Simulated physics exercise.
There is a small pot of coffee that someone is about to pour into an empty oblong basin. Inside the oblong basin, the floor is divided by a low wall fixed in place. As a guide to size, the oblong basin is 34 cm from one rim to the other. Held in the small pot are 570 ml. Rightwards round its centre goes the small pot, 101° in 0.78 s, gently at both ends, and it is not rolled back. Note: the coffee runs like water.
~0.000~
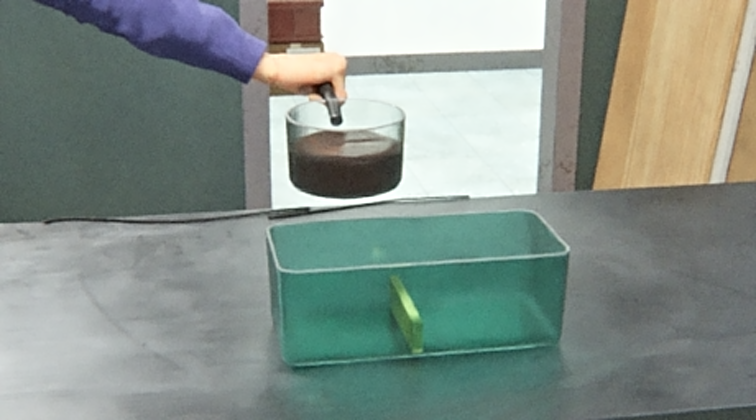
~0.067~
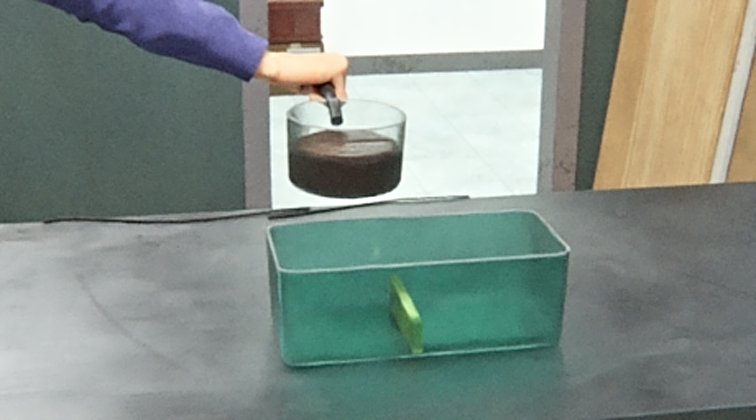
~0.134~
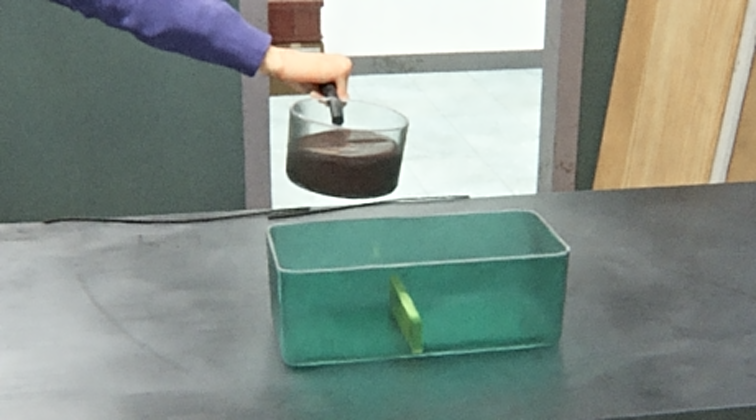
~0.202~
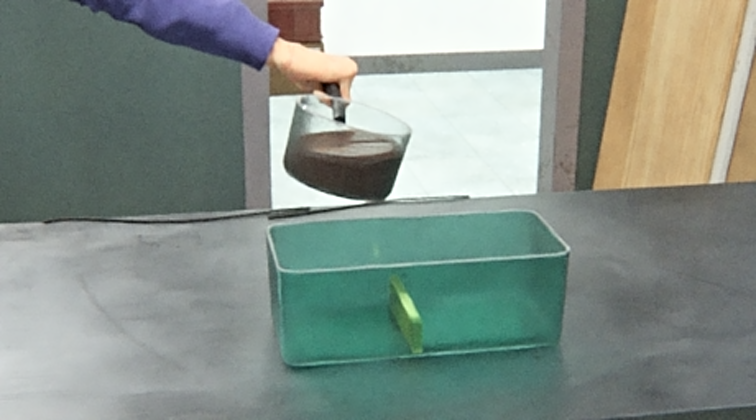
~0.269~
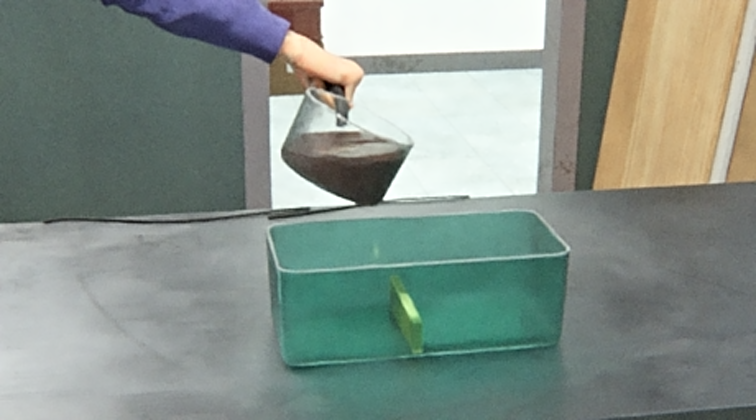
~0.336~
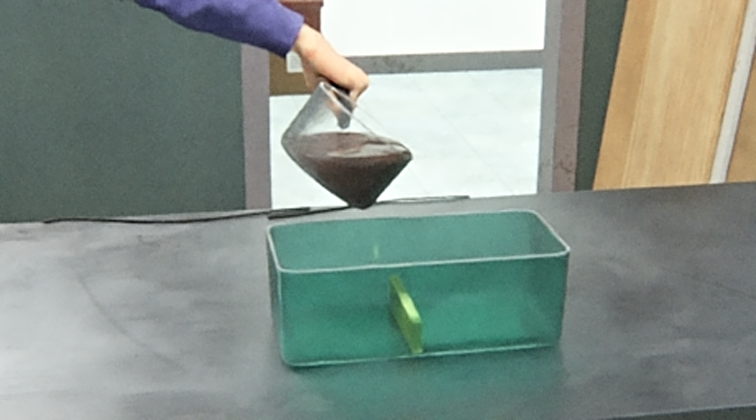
A person's arm in a purple sleeve reaches in from the upper left over a dark grey tabletop, seen from slightly above by a still camera. The hand grips a clear pot of dark brown coffee above an empty, see-through green oblong basin with a lime-green wall standing inside. The hand tilts the pot rightwards, slowly then further, while the coffee's surface stays nearly level.
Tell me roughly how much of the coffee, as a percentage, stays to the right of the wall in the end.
Around 93 per cent stays on the right.
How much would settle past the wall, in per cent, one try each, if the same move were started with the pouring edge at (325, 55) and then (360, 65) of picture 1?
Try 1: 10 %; try 2: 65 %.
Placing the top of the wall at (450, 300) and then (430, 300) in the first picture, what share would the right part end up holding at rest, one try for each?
35 then 65 %.
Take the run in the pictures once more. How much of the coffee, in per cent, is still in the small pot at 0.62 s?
42 %.
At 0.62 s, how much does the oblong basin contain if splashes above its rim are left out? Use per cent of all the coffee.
Fraction in basin: Approx. 26%.
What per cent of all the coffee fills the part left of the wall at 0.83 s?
Reading: Approx. 5 per cent.
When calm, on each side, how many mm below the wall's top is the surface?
Some 38 mm on the left and 20 mm on the right.
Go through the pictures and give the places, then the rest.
The first frame shows tilt 0°; pouring edge (403, 113); surface from (290, 146) to (399, 141); the oblong basin's rim runs from (272, 249) to (552, 232); the wall's top is at (405, 299).
The second frame shows tilt 2°; pouring edge (404, 115); surface from (290, 146) to (400, 141).
The third frame shows tilt 7°; pouring edge (407, 120); surface from (289, 146) to (400, 142).
The fourth frame shows tilt 16°; pouring edge (409, 129); surface from (288, 145) to (401, 142).
The fifth frame shows tilt 27°; pouring edge (411, 141); surface from (285, 145) to (404, 144).
The sixth frame shows tilt 40°; pouring edge (410, 155); surface from (283, 140) to (410, 146).
After 0.62 s the tilt is 91° and 41 per cent is still to pour, 0 is left of the wall and 27 right of it.
After 0.83 s the tilt is 101° and 12 per cent is still to pour, 5 is left of the wall and 75 right of it.
After 1.04 s the tilt is 101° and 2 per cent is still to pour, 7 is left of the wall and 89 right of it.
After 1.28 s the tilt is 101° and 0 per cent is still to pour, 7 is left of the wall and 93 right of it.
In the end 7 per cent lies left of the wall, 93 right of it and 0 outside.
